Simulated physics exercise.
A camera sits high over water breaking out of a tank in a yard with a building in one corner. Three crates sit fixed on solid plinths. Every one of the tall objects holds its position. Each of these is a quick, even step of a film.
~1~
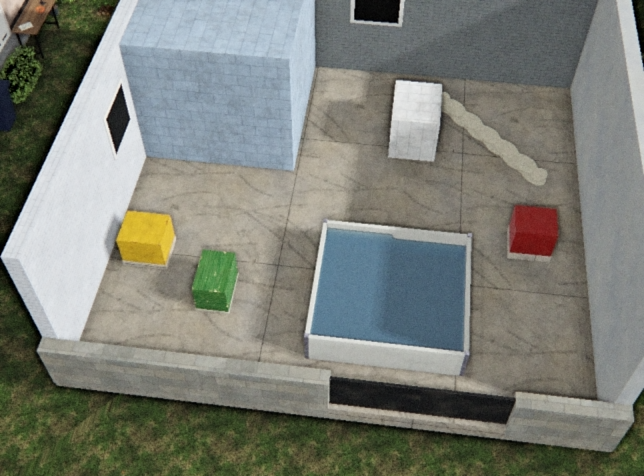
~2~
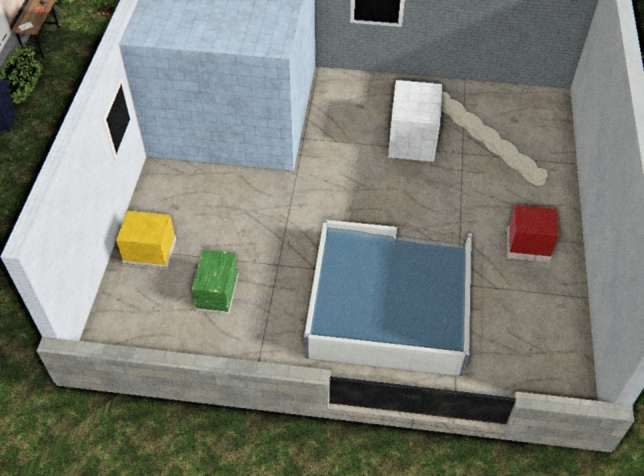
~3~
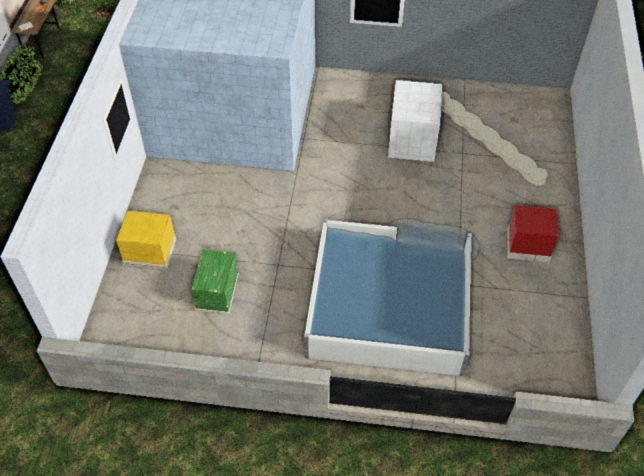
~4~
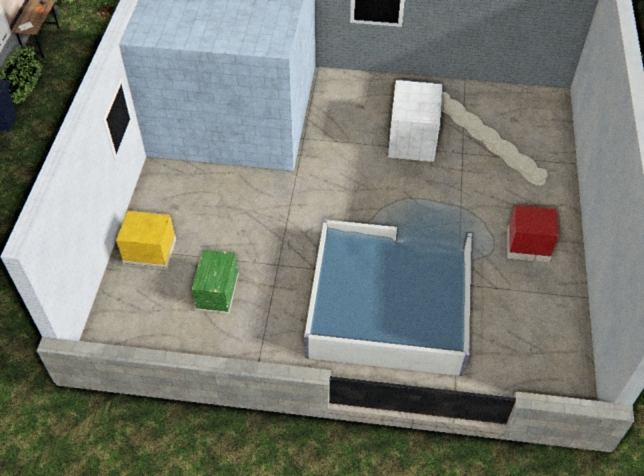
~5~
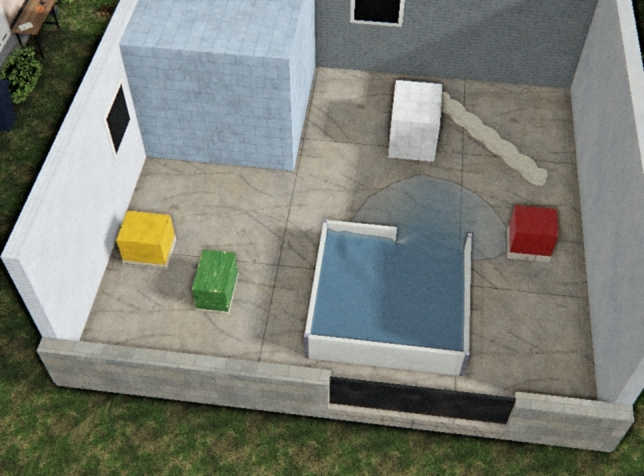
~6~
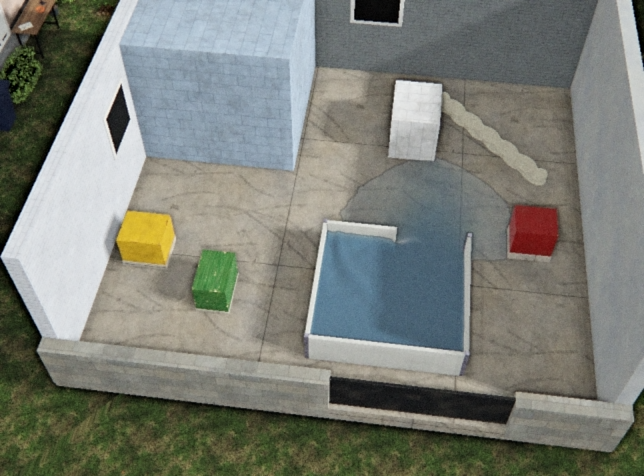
A water tank in a walled yard opening at its far side, with water pouring out and spreading across the paved floor.
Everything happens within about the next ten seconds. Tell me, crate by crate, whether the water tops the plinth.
In the end yellow crate: Safe, red crate: Safe, green crate: Not safe.
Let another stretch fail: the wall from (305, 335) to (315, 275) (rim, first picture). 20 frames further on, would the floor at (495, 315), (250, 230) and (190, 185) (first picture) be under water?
One by one, they turn out not soaked, drenched and drenched.
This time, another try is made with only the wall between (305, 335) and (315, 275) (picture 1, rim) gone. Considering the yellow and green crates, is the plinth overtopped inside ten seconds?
Yellow: Overtopped; green: Overtopped.
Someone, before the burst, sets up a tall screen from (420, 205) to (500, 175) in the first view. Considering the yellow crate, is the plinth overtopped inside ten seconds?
Yellow crate: Left dry.
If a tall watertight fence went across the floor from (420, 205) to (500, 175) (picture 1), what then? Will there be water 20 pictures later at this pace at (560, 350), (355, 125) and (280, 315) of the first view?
The first point comes out inundated, the next inundated, the last unwetted.
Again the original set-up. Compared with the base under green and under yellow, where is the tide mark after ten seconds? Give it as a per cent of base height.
Around 210 in a hundred for the first and 70 in a hundred for the second.
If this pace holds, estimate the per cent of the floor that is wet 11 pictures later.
Close to 25 %.
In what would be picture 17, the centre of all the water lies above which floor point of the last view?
My guess is about (409, 253).
A moment on, water covers 15 % of the floor; the yellow crate not reached, the red crate water round its plinth, the green crate not reached.
Next, water covers 25 % of the floor; the yellow crate not reached, the red crate water round its plinth, the green crate not reached.
Then, water covers 40 % of the floor; the yellow crate not reached, the red crate water round its plinth, the green crate not reached.
Later, water covers 65 % of the floor; the yellow crate water round its plinth, the red crate water round its plinth, the green crate water round its plinth.
In the end, water covers 90 % of the floor; the yellow crate stayed above the water, the red crate stayed above the water, the green crate was topped.
